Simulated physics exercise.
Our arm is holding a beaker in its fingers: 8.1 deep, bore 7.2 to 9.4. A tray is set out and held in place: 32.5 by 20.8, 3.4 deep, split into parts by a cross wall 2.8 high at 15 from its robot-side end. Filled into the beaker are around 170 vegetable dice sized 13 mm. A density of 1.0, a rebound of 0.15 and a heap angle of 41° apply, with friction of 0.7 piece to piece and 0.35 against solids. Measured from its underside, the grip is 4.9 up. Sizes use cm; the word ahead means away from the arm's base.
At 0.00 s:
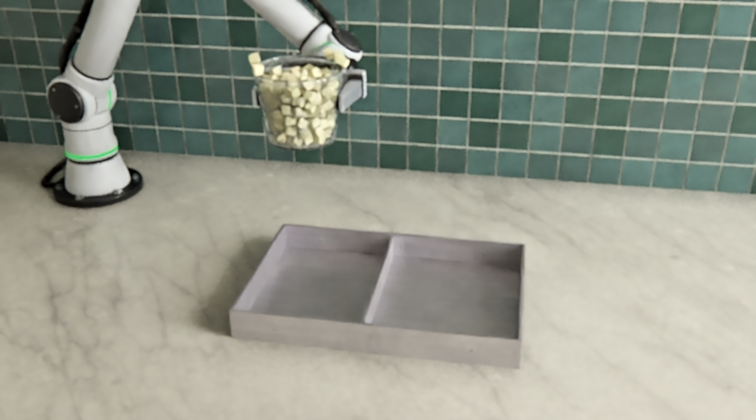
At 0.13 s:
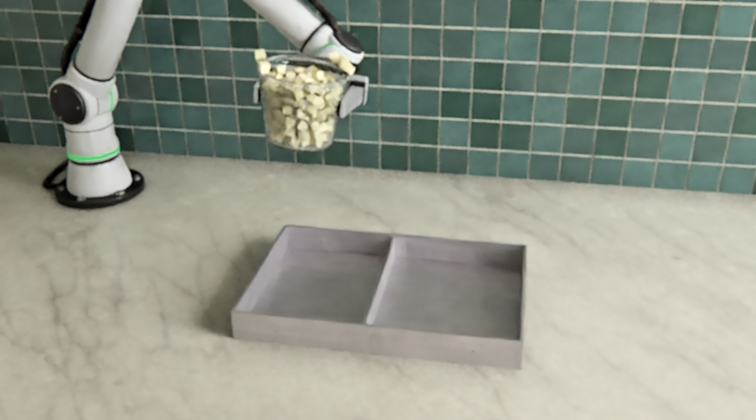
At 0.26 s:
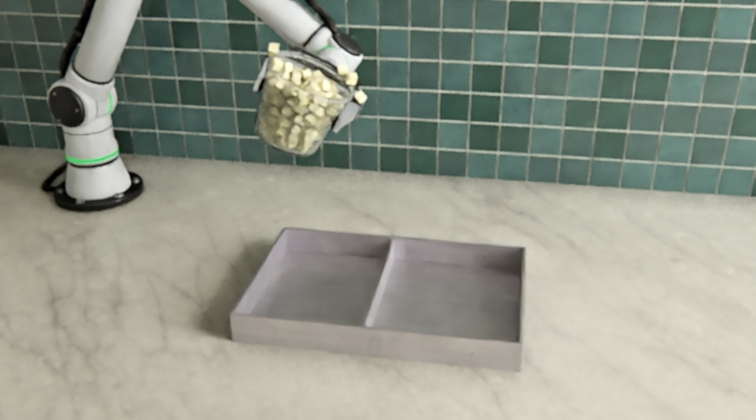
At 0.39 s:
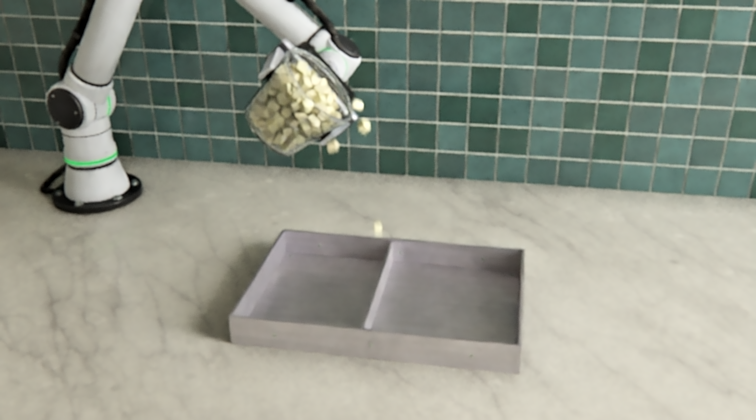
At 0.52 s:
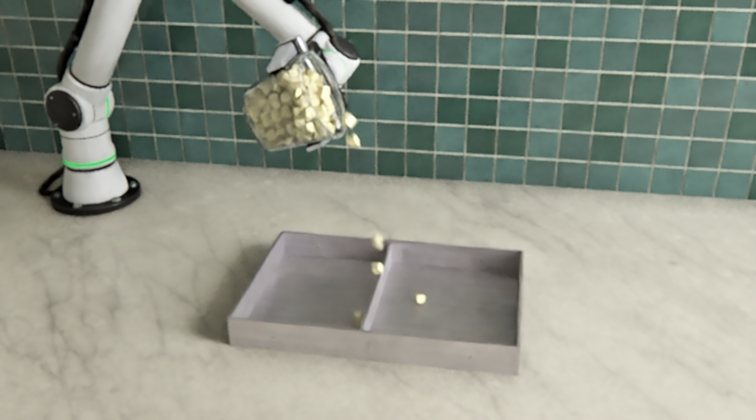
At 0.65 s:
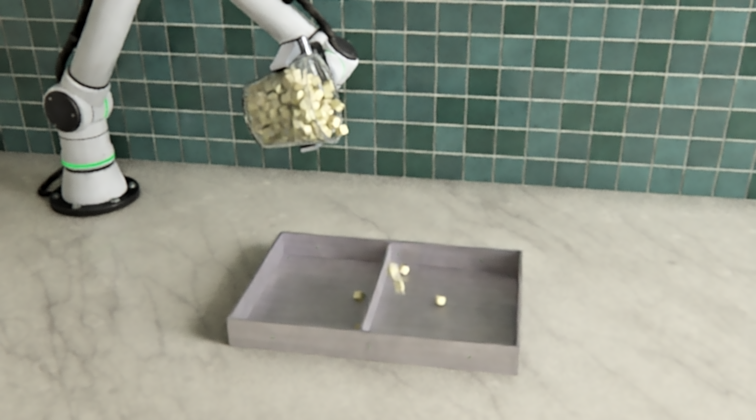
To begin with, a robot arm holds a clear beaker heaped with pale cubes, upright above a grey tray split by a cross wall. The arm tips the beaker steadily to the right, and a few cubes drop over its rim, landing on both sides of the wall while most remain inside the beaker.
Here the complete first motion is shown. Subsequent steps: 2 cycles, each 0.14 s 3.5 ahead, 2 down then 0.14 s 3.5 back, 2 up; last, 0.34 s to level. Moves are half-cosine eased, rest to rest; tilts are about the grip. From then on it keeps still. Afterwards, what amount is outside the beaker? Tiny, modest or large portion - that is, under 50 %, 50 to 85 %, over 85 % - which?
A tiny portion.
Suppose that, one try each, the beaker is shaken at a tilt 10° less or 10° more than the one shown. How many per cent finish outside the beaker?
Roughly 20 and 65 percent.
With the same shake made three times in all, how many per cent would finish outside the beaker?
Probably about 40 in a hundred.
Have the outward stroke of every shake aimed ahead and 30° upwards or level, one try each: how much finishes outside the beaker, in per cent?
70 and 55 %.
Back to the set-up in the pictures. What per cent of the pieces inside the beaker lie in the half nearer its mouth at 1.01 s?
About 50 percent.
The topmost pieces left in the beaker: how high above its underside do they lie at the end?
Roughly 8.5 cm.
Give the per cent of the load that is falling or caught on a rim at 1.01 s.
It amounts to roughly 9 in a hundred.
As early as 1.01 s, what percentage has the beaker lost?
Near 25 in a hundred parts have gone so far.
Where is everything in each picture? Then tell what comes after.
Beaker middle at (300, 105), level; upper third of the load around (300, 82), from x 255 to 345, top at y 55; 174 in the beaker, in the first picture.
Beaker middle at (301, 106), tilted 7° forward; upper third of the load around (301, 83), from x 260 to 350, top at y 55, in the second picture.
Beaker middle at (298, 108), tilted 25° forward; upper third of the load around (297, 87), from x 265 to 360, top at y 50; 173 in the beaker, 1 in flight or on a rim, in the third picture.
Beaker middle at (294, 108), tilted 48° forward; upper third of the load around (293, 88), from x 255 to 380, top at y 65; 170 in the beaker, 4 in flight or on a rim, in the fourth picture.
Beaker middle at (291, 108), tilted 66° forward; upper third of the load around (293, 90), from x 255 to 420, top at y 70; 169 in the beaker, 3 in the robot-side part, 1 in the far-side part, 1 in flight or on a rim, in the fifth picture.
Beaker middle at (290, 107), tilted 73° forward; upper third of the load around (289, 91), from x 255 to 440, top at y 70; 168 in the beaker, 4 in the far-side part, 2 in the robot-side part, in the sixth picture.
By 1.01 s, tilted 73° forward, highest piece 27 above the table; 134 in the beaker, 20 in the far-side part, 5 in the robot-side part, 15 in flight or on a rim.
By 1.37 s, tilted 40° forward, highest piece 27 above the table; 116 in the beaker, 38 in the far-side part, 19 in the robot-side part, 1 in flight or on a rim.
By 1.75 s, level, highest piece 30 above the table; 116 in the beaker, 38 in the far-side part, 20 in the robot-side part.
By 2.80 s, level, highest piece 30 above the table; 116 in the beaker, 38 in the far-side part, 20 in the robot-side part.
Final count, 116 in the beaker, 38 in the far-side part, 20 in the robot-side part. That is 33 % outside the beaker.
